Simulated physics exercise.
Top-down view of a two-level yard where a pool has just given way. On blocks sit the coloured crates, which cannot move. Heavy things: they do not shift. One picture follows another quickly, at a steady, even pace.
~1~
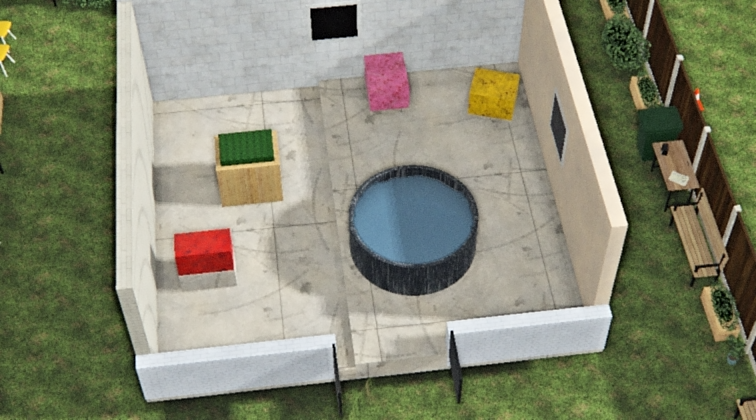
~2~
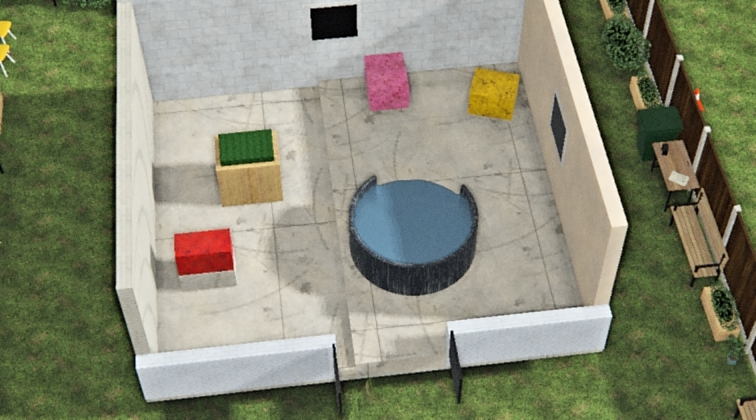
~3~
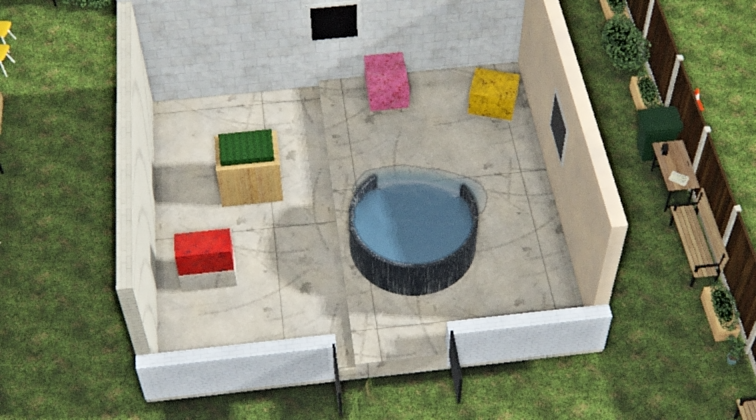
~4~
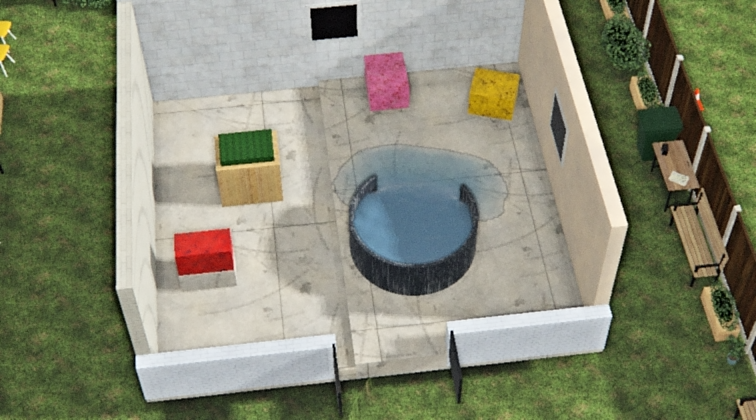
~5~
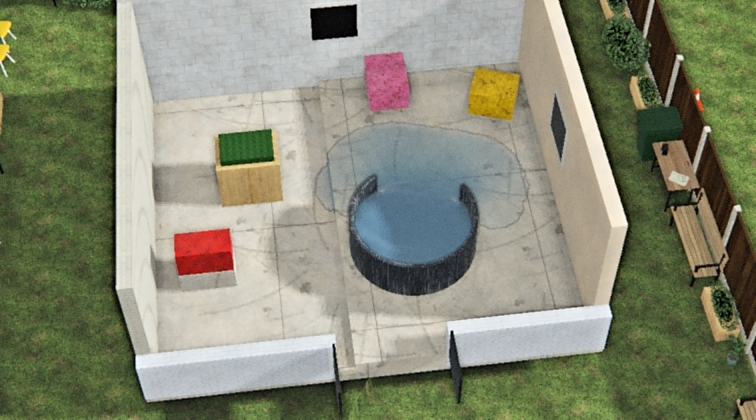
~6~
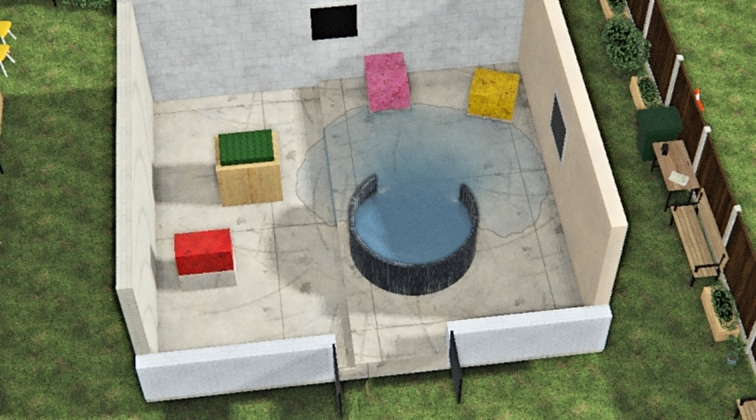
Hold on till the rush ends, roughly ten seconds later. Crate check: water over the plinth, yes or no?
Pink crate yes, red crate no, yellow crate yes.
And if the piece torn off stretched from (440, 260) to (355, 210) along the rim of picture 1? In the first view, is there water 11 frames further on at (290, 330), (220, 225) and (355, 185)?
Point one: Reached. Point two: Reached. Point three: Not reached.
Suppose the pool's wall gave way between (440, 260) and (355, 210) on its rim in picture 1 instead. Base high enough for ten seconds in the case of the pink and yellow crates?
In short: Pink escapes it; yellow is safe.
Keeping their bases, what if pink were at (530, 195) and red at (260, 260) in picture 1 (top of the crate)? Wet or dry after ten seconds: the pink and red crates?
As I read it, the pink crate gets flooded and the red crate stays clear.
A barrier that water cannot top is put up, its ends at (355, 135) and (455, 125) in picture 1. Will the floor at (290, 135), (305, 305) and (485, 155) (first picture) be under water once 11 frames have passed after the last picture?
Outcome by spot, in order - watered, unwatered, watered.
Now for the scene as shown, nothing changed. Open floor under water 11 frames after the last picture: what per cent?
It comes to roughly 40 in a hundred.
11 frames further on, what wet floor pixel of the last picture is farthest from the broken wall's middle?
The farthest wet spot is near (191, 99).
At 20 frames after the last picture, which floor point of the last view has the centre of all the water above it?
Centre of the water: Near (408, 144).
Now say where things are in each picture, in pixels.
The round pool at (413, 218) is whole and still, in the first picture.
The front is at a hidden place, out from the gap on the round pool's far side, in the second picture.
Water pours out on the round pool's far side and has run to (359, 187), in the third picture.
Water pours out on the round pool's far side and has run to (499, 180), in the fourth picture.
The front is at (510, 156), out from the gap on the round pool's far side, in the fifth picture.
Water pours out on the round pool's far side and has run to (509, 126), in the sixth picture.
A moment on, water covers 35 % of the floor; the pink crate water round its plinth, the red crate not reached, the yellow crate water round its plinth.
Next, water covers 40 % of the floor; the pink crate water round its plinth, the red crate not reached, the yellow crate water round its plinth.
Then, water covers 50 % of the floor; the pink crate water round its plinth, the red crate not reached, the yellow crate water round its plinth.
Later, water covers 80 % of the floor; the pink crate water round its plinth, the red crate water round its plinth, the yellow crate water round its plinth.
In the end, water covers 95 % of the floor; the pink crate was topped, the red crate stayed above the water, the yellow crate was topped.
